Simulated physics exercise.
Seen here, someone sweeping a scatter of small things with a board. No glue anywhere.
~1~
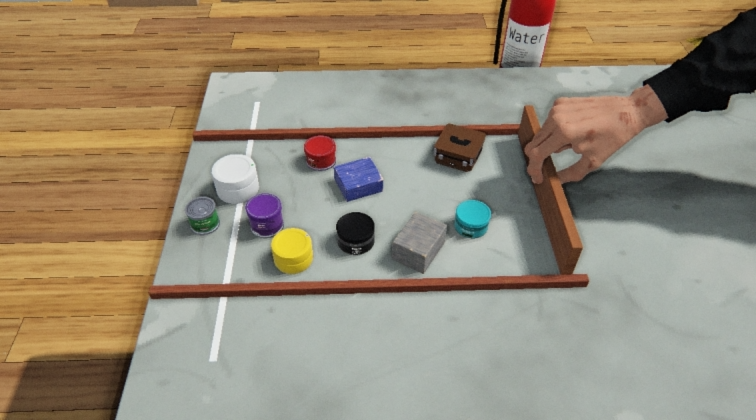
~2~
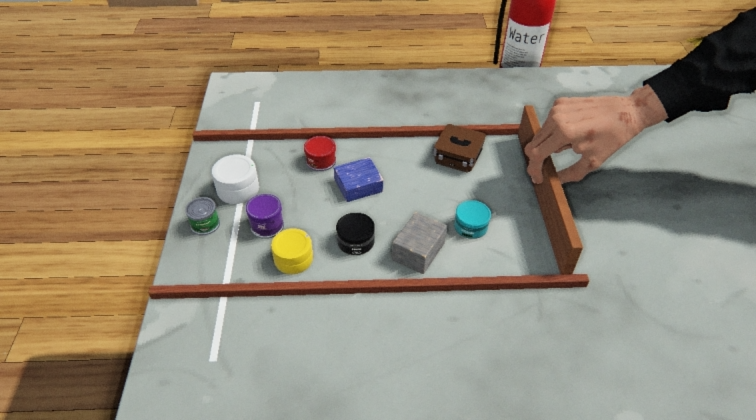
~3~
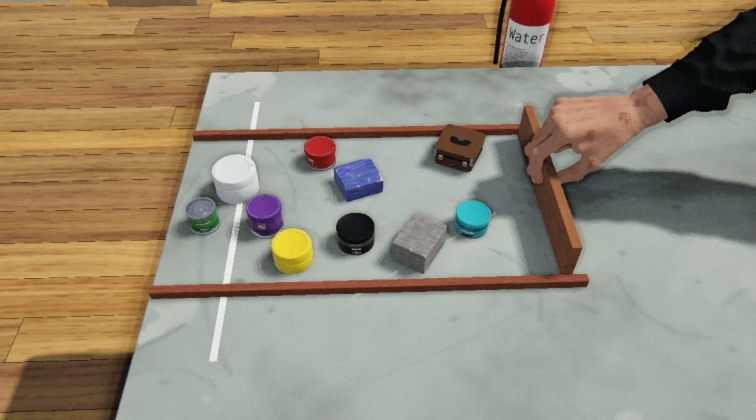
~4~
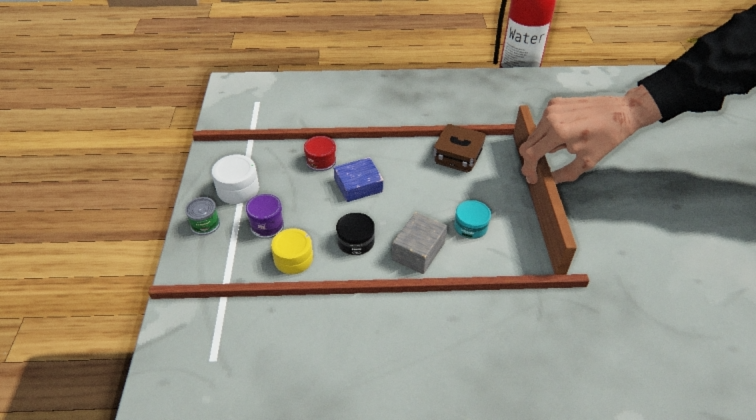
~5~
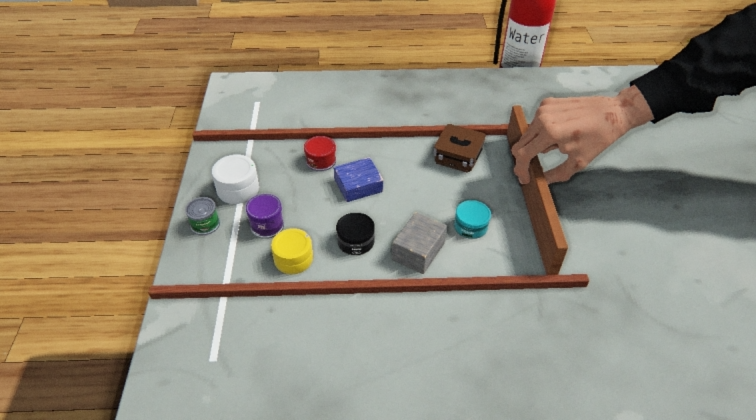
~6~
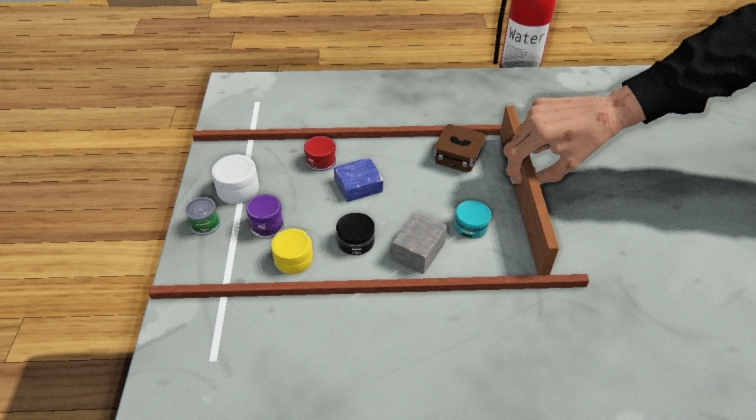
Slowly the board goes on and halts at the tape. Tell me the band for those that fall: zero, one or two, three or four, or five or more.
The number that fall off is one or two.
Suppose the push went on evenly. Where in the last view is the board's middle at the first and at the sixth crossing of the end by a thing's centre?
About (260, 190), then (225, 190).
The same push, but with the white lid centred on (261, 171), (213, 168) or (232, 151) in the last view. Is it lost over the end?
In that order, it does not fall; is kept; comes down.
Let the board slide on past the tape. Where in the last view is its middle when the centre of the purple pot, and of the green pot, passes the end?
Its middle is around (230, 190) and around (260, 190).
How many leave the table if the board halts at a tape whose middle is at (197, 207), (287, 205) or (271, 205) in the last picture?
Down on the floor: 7, 0 and 0.
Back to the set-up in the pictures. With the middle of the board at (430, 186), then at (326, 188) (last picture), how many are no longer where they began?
First 3, then 8.
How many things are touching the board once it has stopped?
The number is 4.
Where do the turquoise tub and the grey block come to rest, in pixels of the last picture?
The turquoise tub stops around (218, 222); the grey block around (209, 256).
A little later, none off yet; green pot at rest near (203, 216); white lid at rest near (236, 179); purple pot at rest near (265, 216).
When it is over, the number that fall off is one or two; down, green pot.
